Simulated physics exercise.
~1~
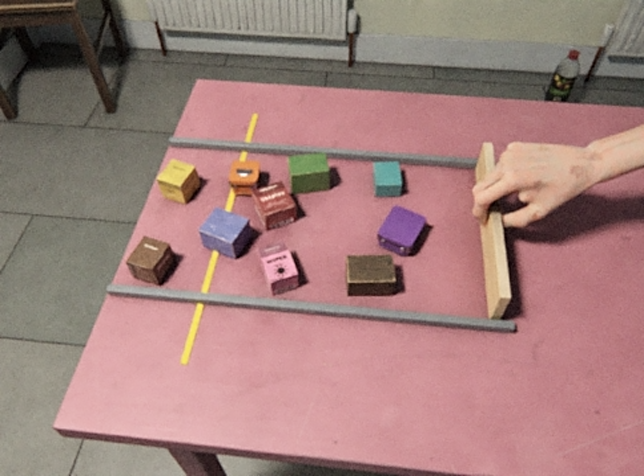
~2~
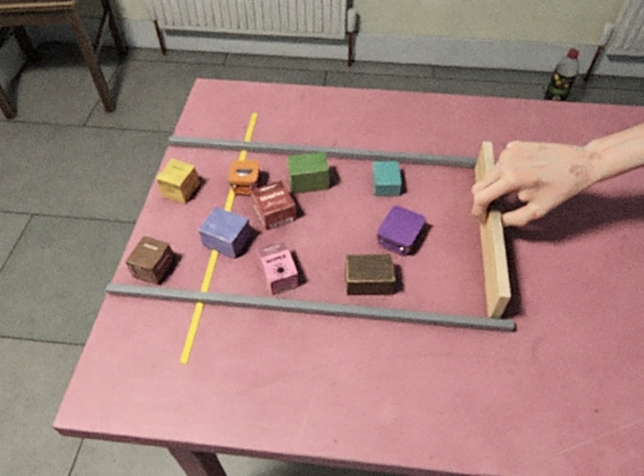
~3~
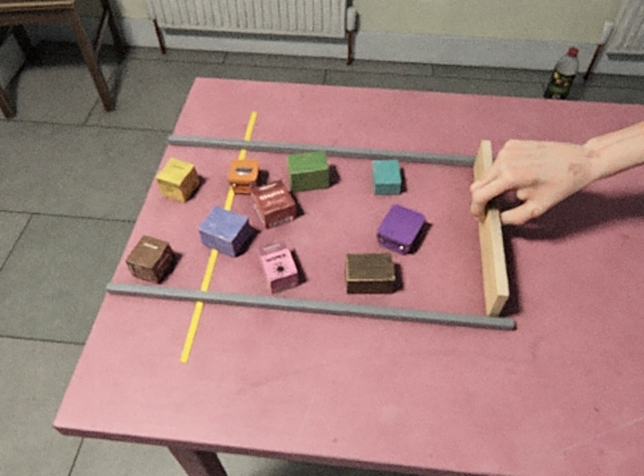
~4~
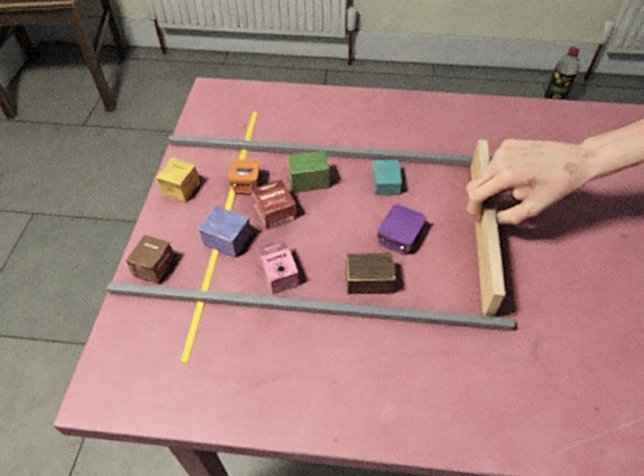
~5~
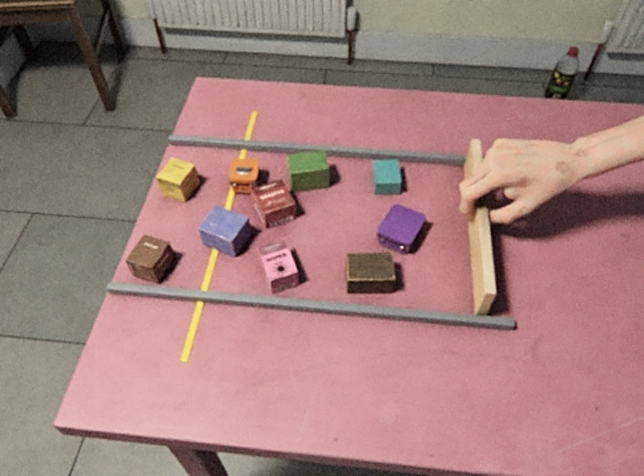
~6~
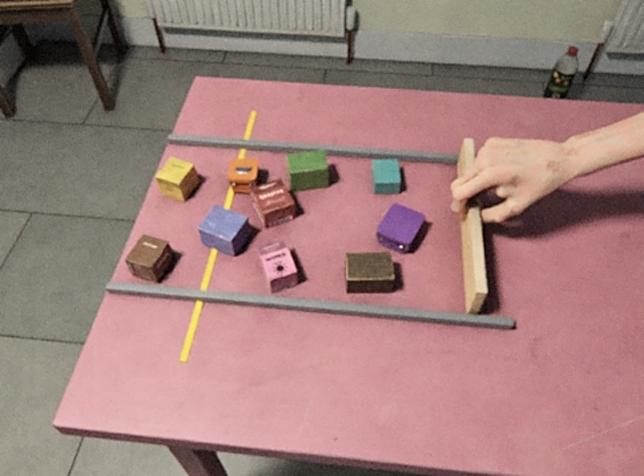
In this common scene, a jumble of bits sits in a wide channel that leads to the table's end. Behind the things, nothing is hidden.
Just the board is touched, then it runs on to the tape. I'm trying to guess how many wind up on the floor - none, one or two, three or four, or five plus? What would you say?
I would say one or two.
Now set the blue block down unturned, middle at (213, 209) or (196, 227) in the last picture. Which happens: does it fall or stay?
Well, the blue block stays aboard in the first case and stays aboard in the second.
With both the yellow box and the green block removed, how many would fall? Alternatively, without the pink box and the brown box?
Try one: 0; try two: 1.
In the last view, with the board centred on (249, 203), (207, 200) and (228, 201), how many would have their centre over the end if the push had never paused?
Taking the places in turn, the counts are 0, 3 and 1.
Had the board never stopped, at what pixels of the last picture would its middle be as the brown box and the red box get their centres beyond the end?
The middle is at (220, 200) when it's the brown box, and at (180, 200) when it's the red box.
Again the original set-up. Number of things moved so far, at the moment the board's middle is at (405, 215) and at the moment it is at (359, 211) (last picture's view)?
First 1, then 3.
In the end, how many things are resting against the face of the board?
In total, 3.
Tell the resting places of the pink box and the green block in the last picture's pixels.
In the last picture the pink box sits around (147, 264) and the green block around (192, 160).
Soon after, none off yet; yellow box at rest near (178, 180); brown box at rest near (150, 258); blue block at rest near (225, 231).
Then, none off yet; yellow box at rest near (178, 180); brown box at rest near (150, 258); blue block moved a little near (213, 228).
At rest, the number that fall off is one or two; fallen, yellow box.
